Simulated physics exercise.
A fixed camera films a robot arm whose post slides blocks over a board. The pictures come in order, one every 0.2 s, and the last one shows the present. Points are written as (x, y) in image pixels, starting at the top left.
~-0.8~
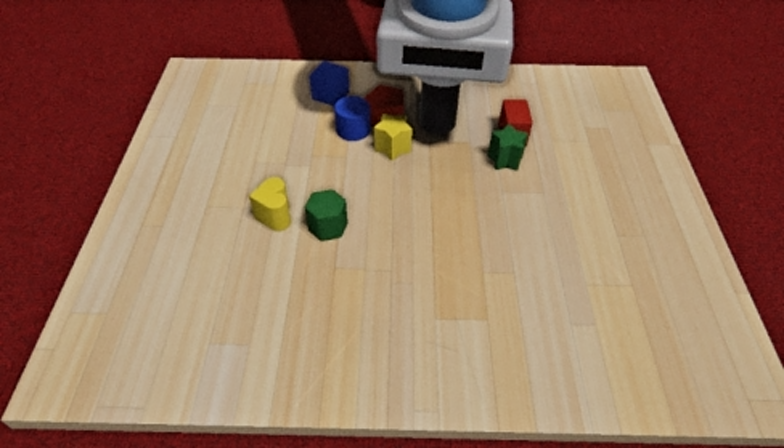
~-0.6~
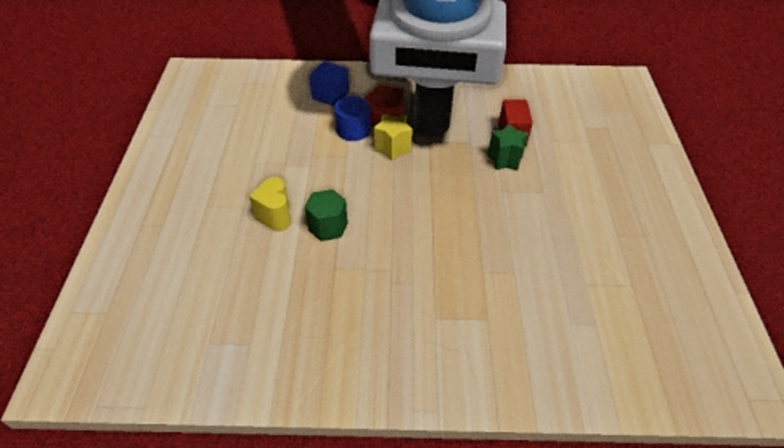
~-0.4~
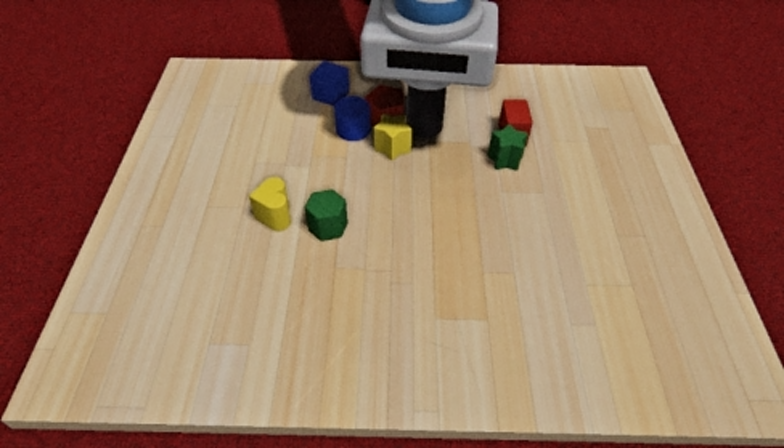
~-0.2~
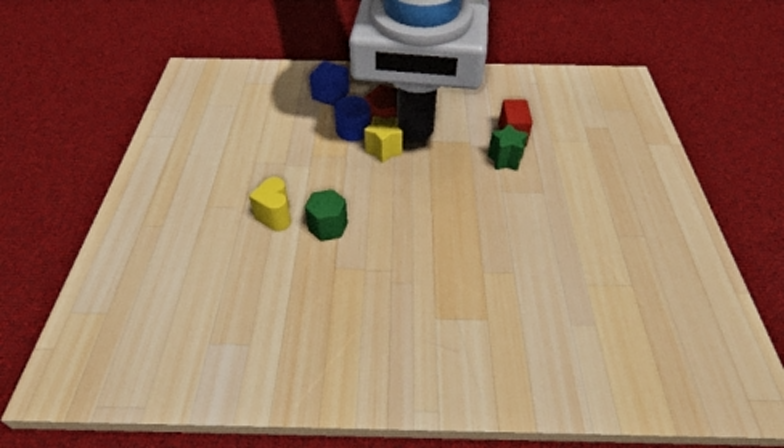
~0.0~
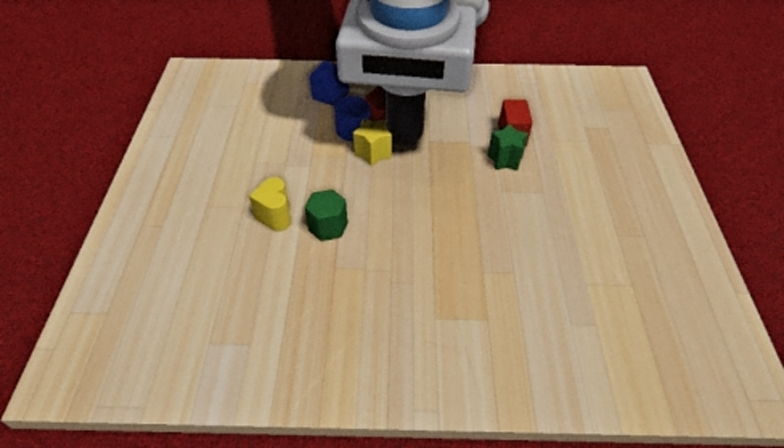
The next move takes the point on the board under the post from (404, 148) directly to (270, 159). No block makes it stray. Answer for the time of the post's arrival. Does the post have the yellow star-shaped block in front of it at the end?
I'd say yes.
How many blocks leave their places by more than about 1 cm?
It should be one, as far as I can tell.
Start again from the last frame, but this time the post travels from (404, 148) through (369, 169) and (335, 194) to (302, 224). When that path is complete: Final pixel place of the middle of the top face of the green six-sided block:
The answer is (314, 230).
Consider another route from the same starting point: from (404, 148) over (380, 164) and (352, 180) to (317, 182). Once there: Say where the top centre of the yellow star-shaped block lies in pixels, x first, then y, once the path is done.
About (300, 137).
On the path given first. One third of the way, post (359, 135); blue cylinder (349, 105); yellow star-shaped block (325, 133).
Two thirds of the way, post (313, 139); blue cylinder (347, 105); yellow star-shaped block (278, 137).
At the end, post (266, 143); blue cylinder (347, 105); yellow star-shaped block (230, 141); red pentagonal block in place.
